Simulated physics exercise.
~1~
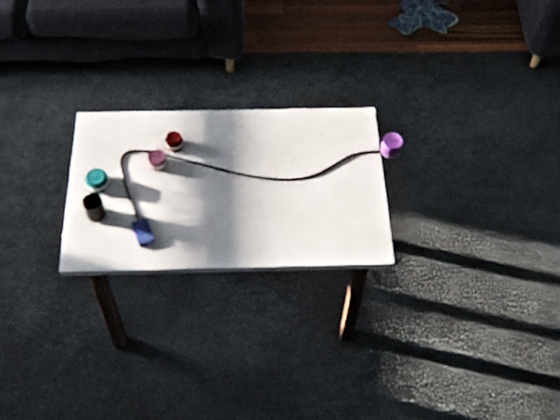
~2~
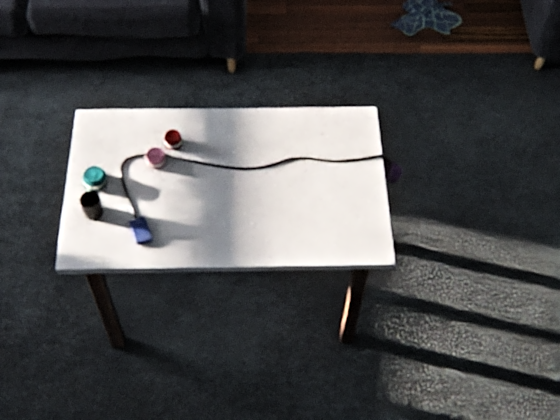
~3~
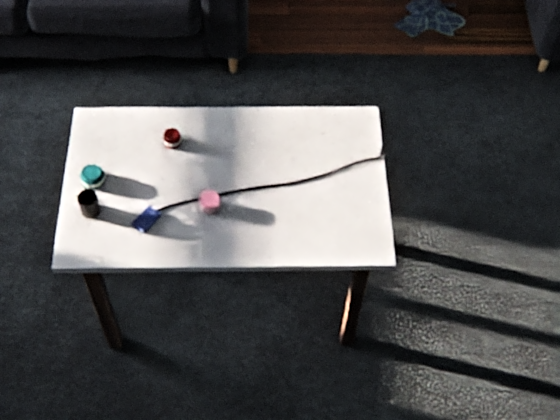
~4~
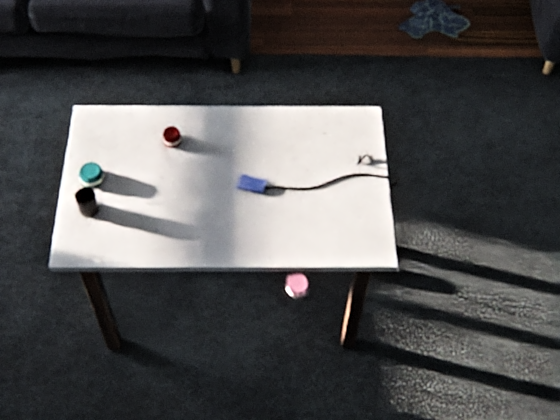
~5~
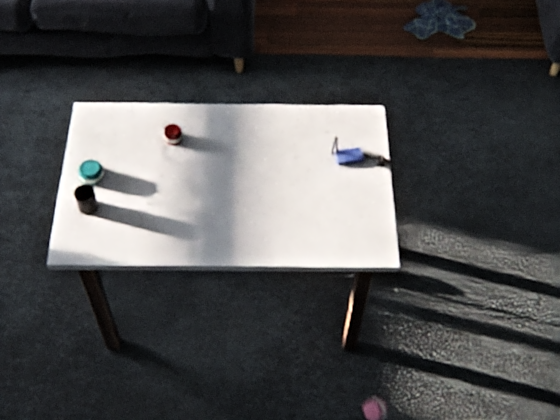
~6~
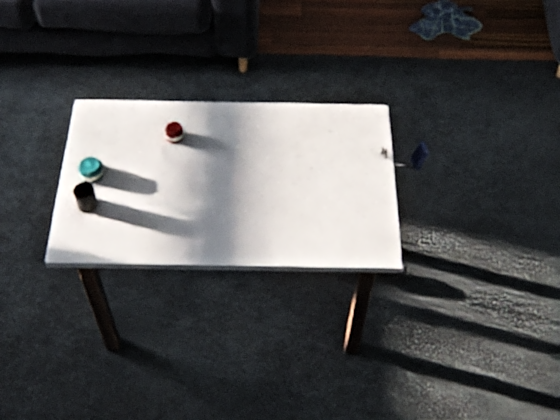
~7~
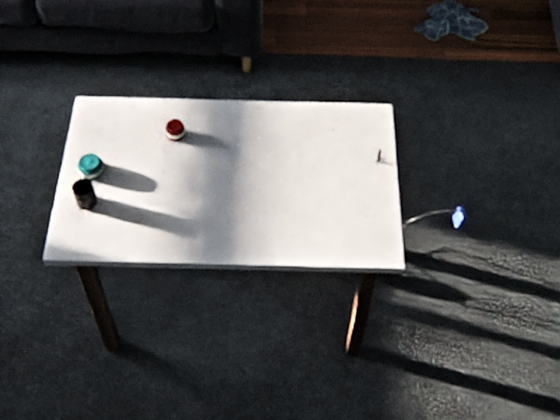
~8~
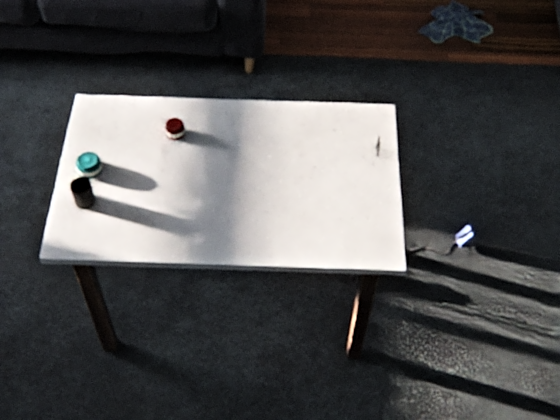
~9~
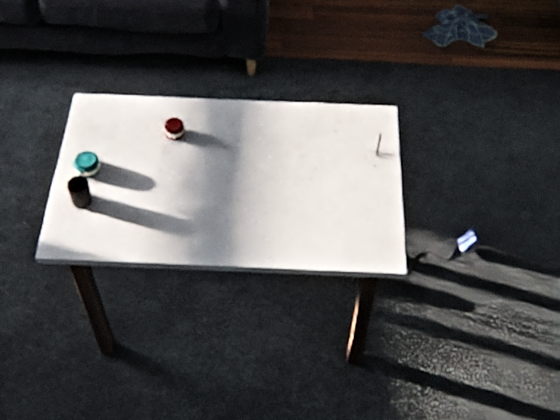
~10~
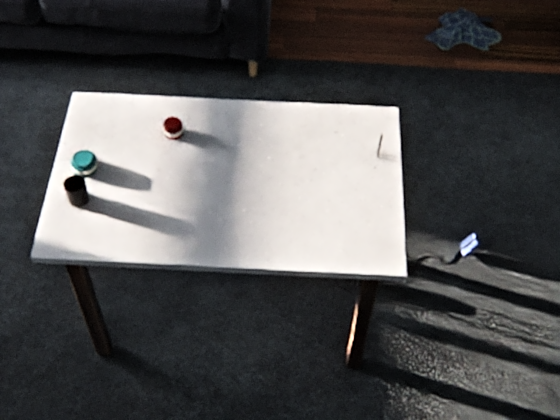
A white table stands on dark carpet near a sofa, seen from above as the view drifts slightly. Teal, black and red containers sit toward its left, with a pink canister and a blue phone, while a dark cable runs to a purple speaker at the right edge. The speaker drops out of sight, pulling the cable taut. The cable sweeps the pink canister off the front edge and drags the phone rightward across the top. The phone slides over the right side and drops beside the table, where it ends up, while the teal, black and red containers remain standing.
